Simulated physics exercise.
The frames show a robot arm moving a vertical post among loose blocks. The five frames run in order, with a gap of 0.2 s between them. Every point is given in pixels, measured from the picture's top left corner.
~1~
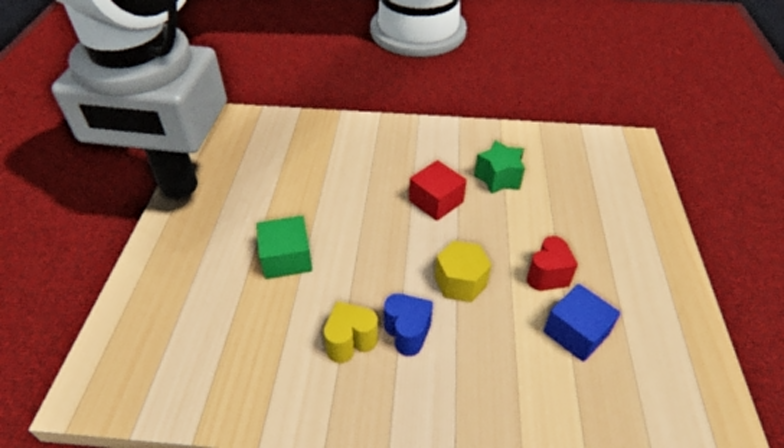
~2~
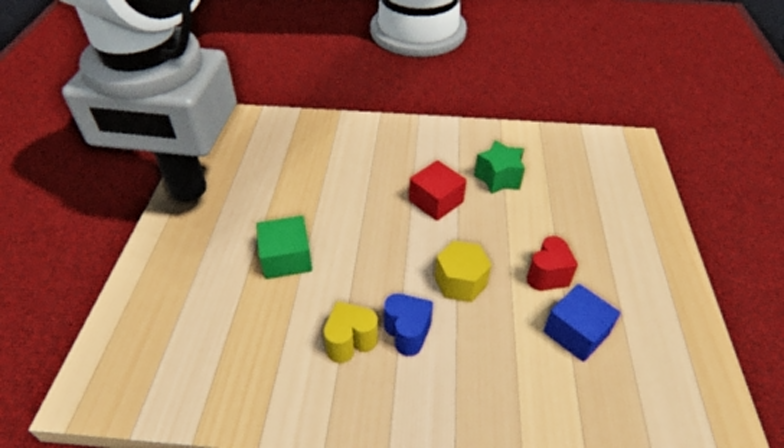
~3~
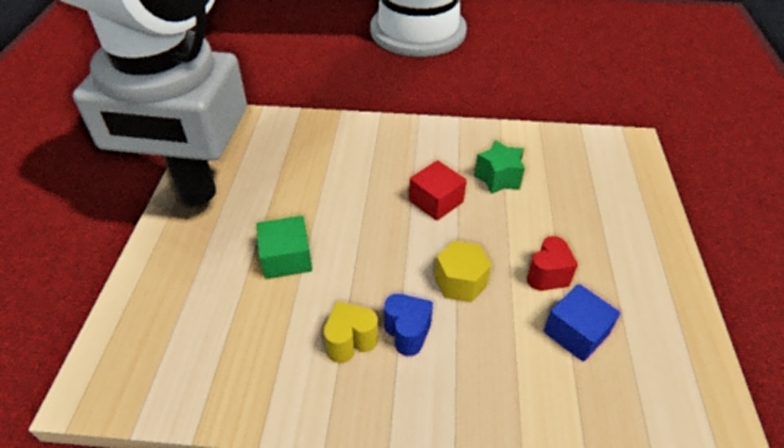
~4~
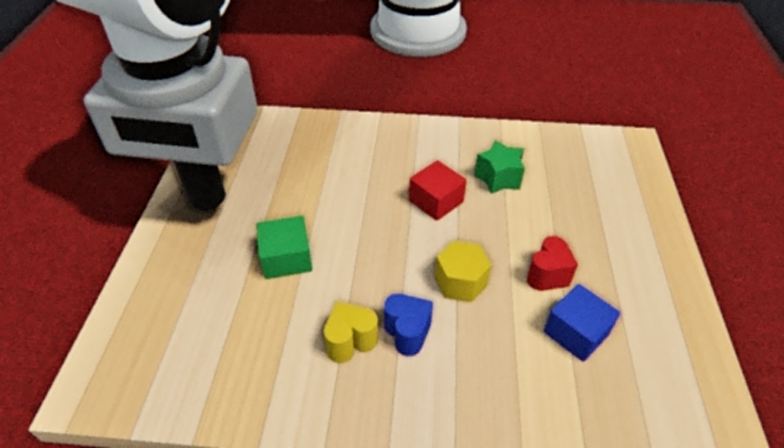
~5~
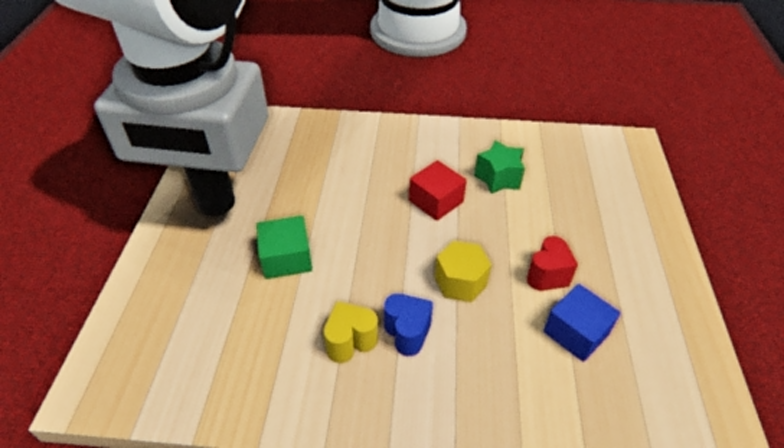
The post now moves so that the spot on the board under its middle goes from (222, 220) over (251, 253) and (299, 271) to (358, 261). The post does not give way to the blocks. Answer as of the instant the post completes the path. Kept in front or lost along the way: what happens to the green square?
Final position: Ahead.
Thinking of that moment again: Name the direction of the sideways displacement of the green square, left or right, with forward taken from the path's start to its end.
Toward the left.
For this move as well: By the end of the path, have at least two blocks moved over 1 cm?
It seems not.
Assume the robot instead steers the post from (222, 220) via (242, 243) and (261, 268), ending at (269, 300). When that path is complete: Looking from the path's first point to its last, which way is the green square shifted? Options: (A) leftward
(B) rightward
(A)
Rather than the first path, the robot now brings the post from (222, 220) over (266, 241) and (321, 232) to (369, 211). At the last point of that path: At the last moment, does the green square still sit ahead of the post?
No, that is not what happens.
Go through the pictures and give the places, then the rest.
Post's lower end (180, 187); green square (282, 235); yellow heart-shaped block (349, 321), in the first frame.
Post (189, 190); blocks still, in the second frame.
Post (198, 194); blocks still, in the third frame.
Post (208, 199); blocks still, in the fourth frame.
Post (217, 204); green square (282, 235); yellow heart-shaped block (349, 321), in the fifth frame.
What follows on the original path. One third of the way, post (247, 238); green square (291, 239).
Two thirds of the way, post (297, 255); green square (343, 247).
At the end, post (357, 245); green square (401, 248), turned 30° clockwise; yellow heart-shaped block still.
